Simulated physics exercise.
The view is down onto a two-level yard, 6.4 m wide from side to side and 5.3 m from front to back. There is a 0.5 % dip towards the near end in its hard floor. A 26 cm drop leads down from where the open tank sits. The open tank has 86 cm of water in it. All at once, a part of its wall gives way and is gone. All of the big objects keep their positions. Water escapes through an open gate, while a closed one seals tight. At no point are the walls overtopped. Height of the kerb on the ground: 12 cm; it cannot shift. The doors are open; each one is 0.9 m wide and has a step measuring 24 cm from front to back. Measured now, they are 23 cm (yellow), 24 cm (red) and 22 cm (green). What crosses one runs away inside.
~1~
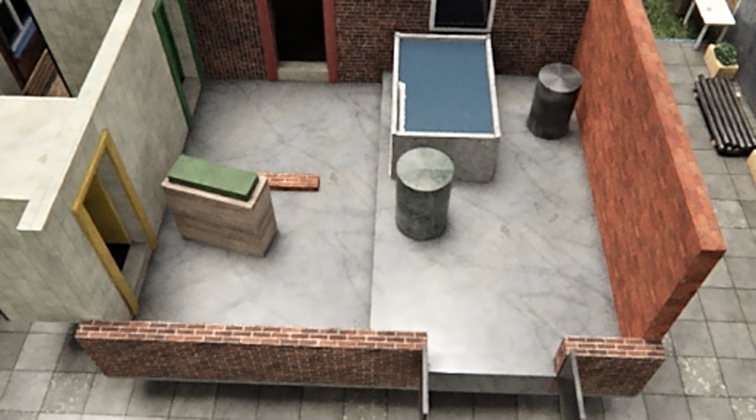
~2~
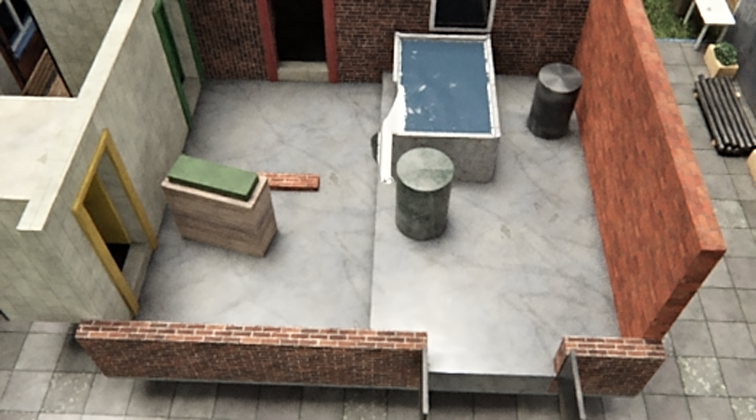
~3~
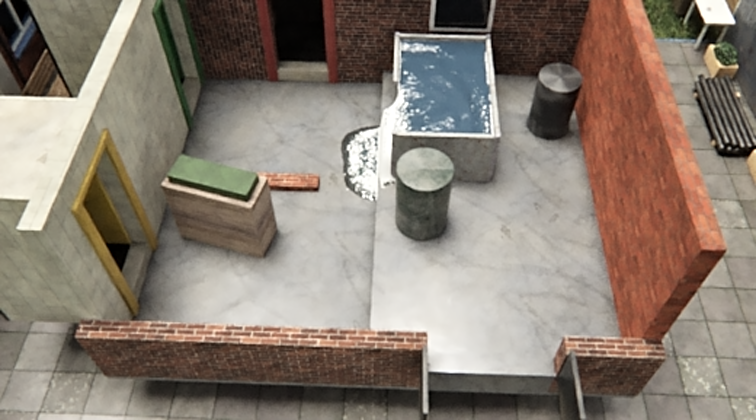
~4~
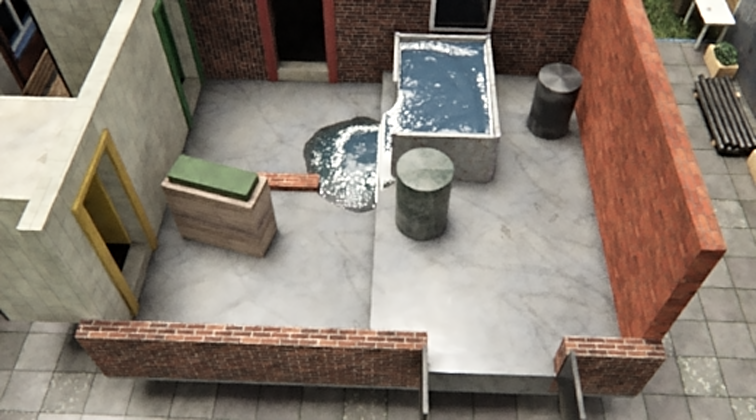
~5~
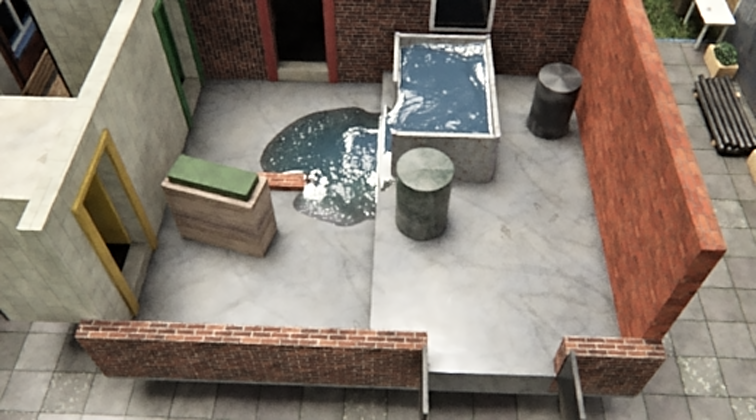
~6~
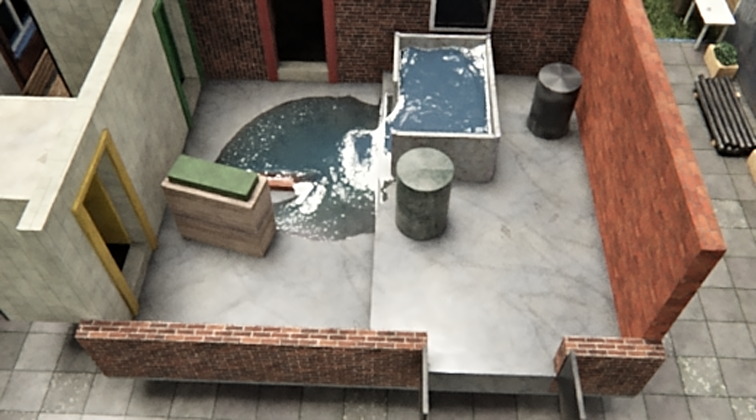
Water poured out through a gap in the left side of the raised open tank, dropped to the lower paving and spread leftward in a widening pool, surrounding the low strip of bricks.
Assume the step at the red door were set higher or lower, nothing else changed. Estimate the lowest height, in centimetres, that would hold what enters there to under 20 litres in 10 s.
I would say about 10 cm.
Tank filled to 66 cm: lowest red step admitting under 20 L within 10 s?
6.0 cm.
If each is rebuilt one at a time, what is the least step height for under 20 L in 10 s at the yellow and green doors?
About 16 cm at yellow and about 27 cm at green.
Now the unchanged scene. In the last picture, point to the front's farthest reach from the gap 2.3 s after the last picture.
The farthest wet point sits near (124, 351) in the last view.
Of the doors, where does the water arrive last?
It would be the yellow one.
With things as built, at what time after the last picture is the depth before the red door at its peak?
I'd say near 2.4 seconds.
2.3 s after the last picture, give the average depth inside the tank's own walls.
About 27 centimetres.
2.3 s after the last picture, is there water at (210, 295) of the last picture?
Point status: Inundated.
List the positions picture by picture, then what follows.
In the first frame, still water, 86 cm deep, in the open tank at (444, 86); the red door at (299, 35) is dry.
In the second frame, the gap is at (396, 137), the front 0.3 m out at (376, 145); the back of the open tank holds 86 cm.
In the third frame, the gap is at (396, 138), the front 0.8 m out at (346, 152); the back of the open tank holds 82 cm.
In the fourth frame, water pours out at (396, 139) and has run 1.4 m, to (309, 154); about 13 cm deep outside, 75 cm at the back.
In the fifth frame, the front is at (266, 164), 2.1 m from the gap at (396, 139); 3.4 m2 of floor is wet, 74 cm left at the back.
In the sixth frame, water pours out at (396, 139) and has run 2.8 m, to a hidden place; about 6 cm deep outside, 69 cm at the back; the red door at (299, 35), 2.5 m from the gap, is still 0.5 m from the nearest water.
Then, 0.7 s after the last picture water covers 40 % of the floor, deepest (44 cm) near (204, 81); 7 cm at the red door, 0 litres in over its 24 cm step.
Then, 2.3 s after the last picture water covers 50 % of the floor, deepest (36 cm) near (204, 81); 15 cm at the red door, 0 litres in over its 24 cm step.
Then, 9.3 s after the last picture water covers 55 % of the floor, deepest (24 cm) near (364, 287); 11 cm at the red door, 0 litres in over its 24 cm step.
At the red door as built, the water peaked near 15 cm, 2.3 s after the last picture.
Run again over the same 10 s with other heights there, 32 litres in over 8.5 cm, 9 litres over 11.5 cm. The limit of 20 litres is kept from about 10 cm up.
